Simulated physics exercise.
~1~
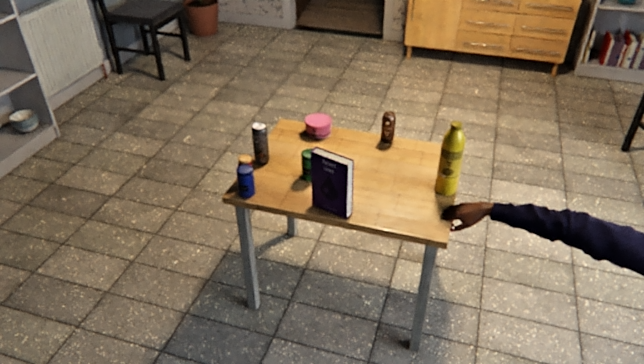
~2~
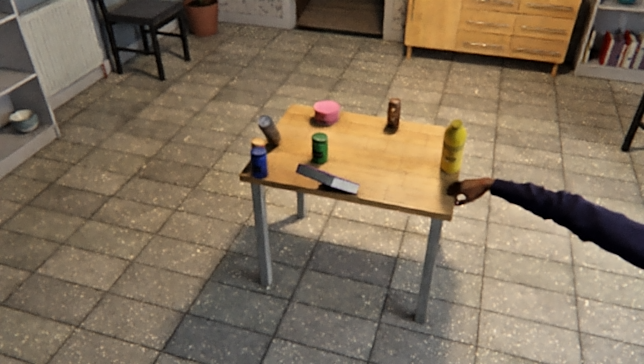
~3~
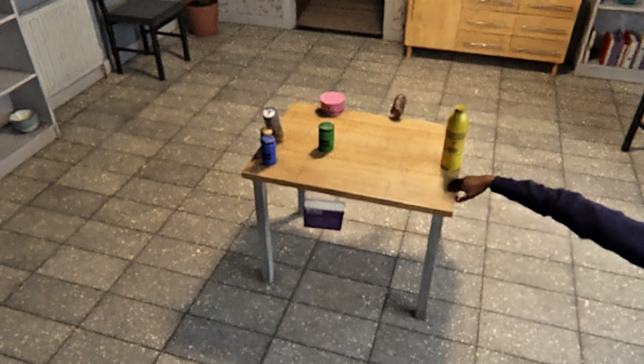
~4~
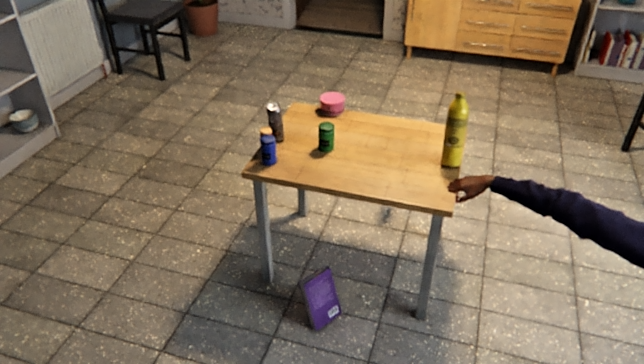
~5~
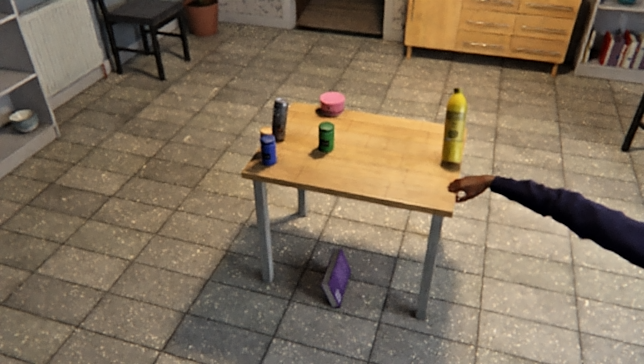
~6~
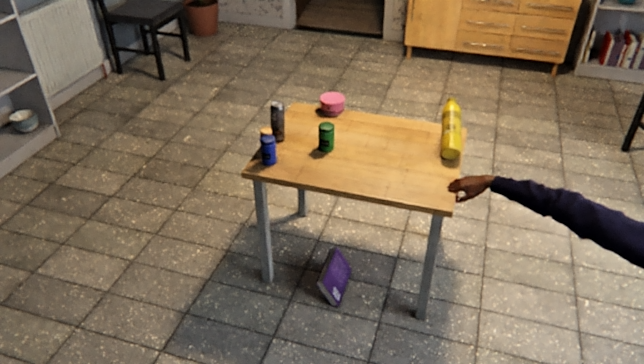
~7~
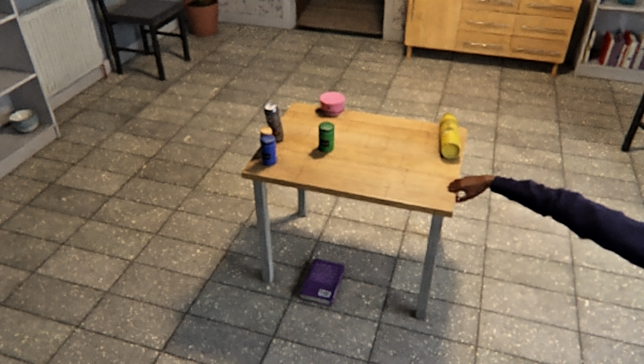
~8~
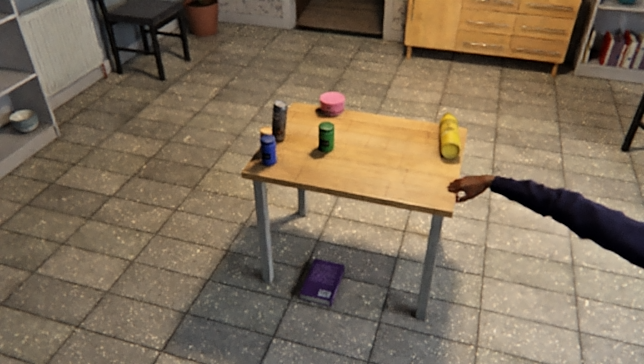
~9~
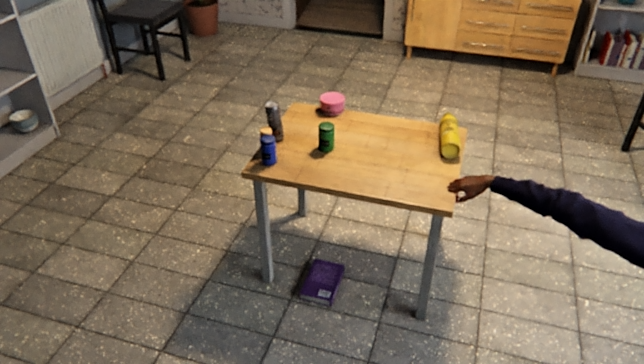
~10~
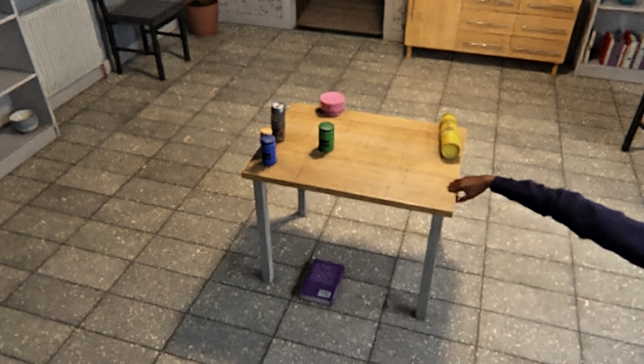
A hand at the corner of a jerking table as a purple book and brown can fall off and a yellow bottle topples.
